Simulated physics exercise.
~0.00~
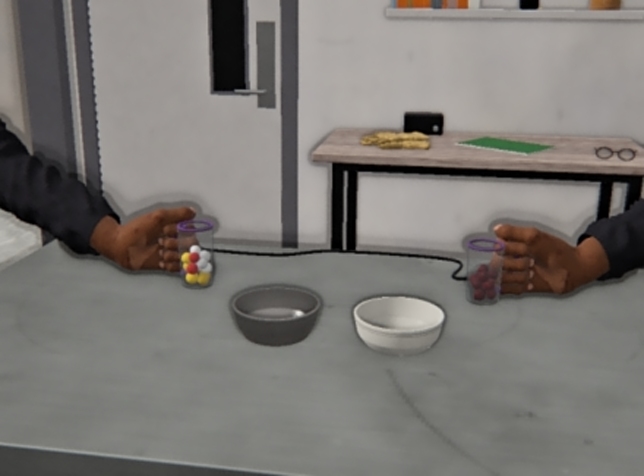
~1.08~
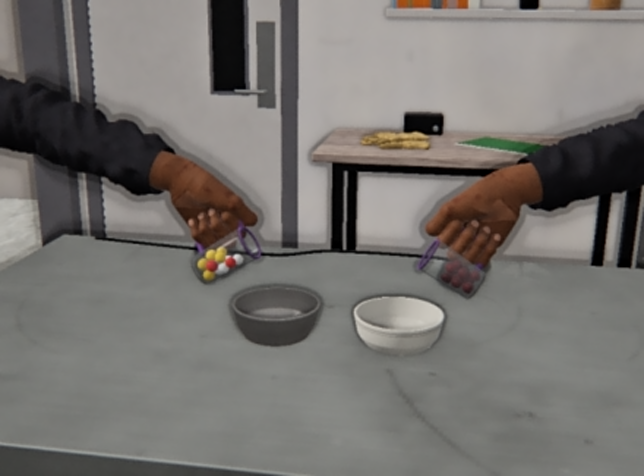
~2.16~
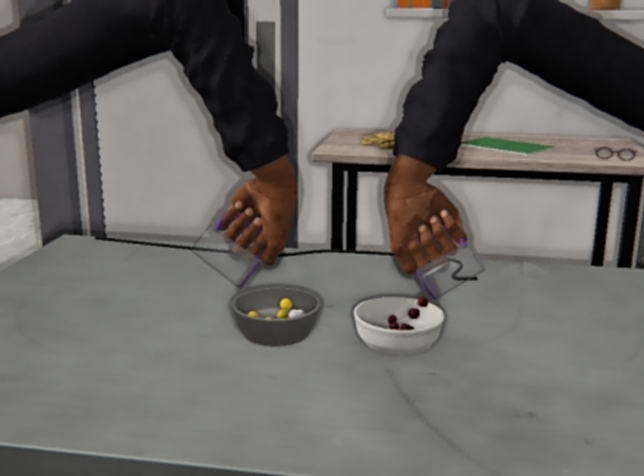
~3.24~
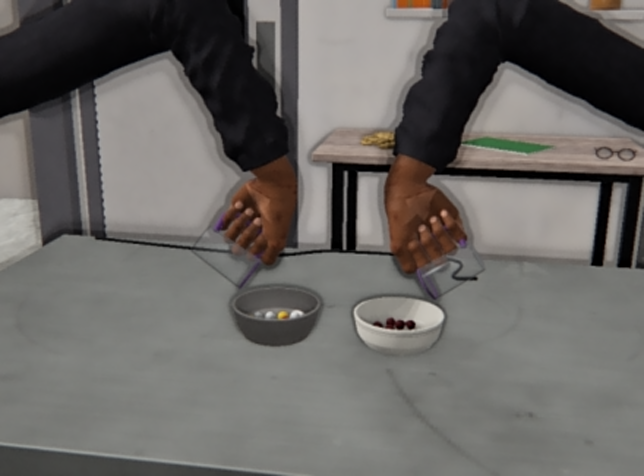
Two hands in dark sleeves hold clear, purple-rimmed cups over a grey table, seen from the front and slightly above, with a door and a wooden bench behind. The left cup holds yellow, red and white balls, the right one dark red balls, and a dark grey bowl and a white bowl sit between them. Both hands move inward and tilt the cups toward the bowls. They then turn the cups over, and the balls tumble out. The mixed balls settle in the grey bowl and the dark red ones in the white bowl, with none spilled.
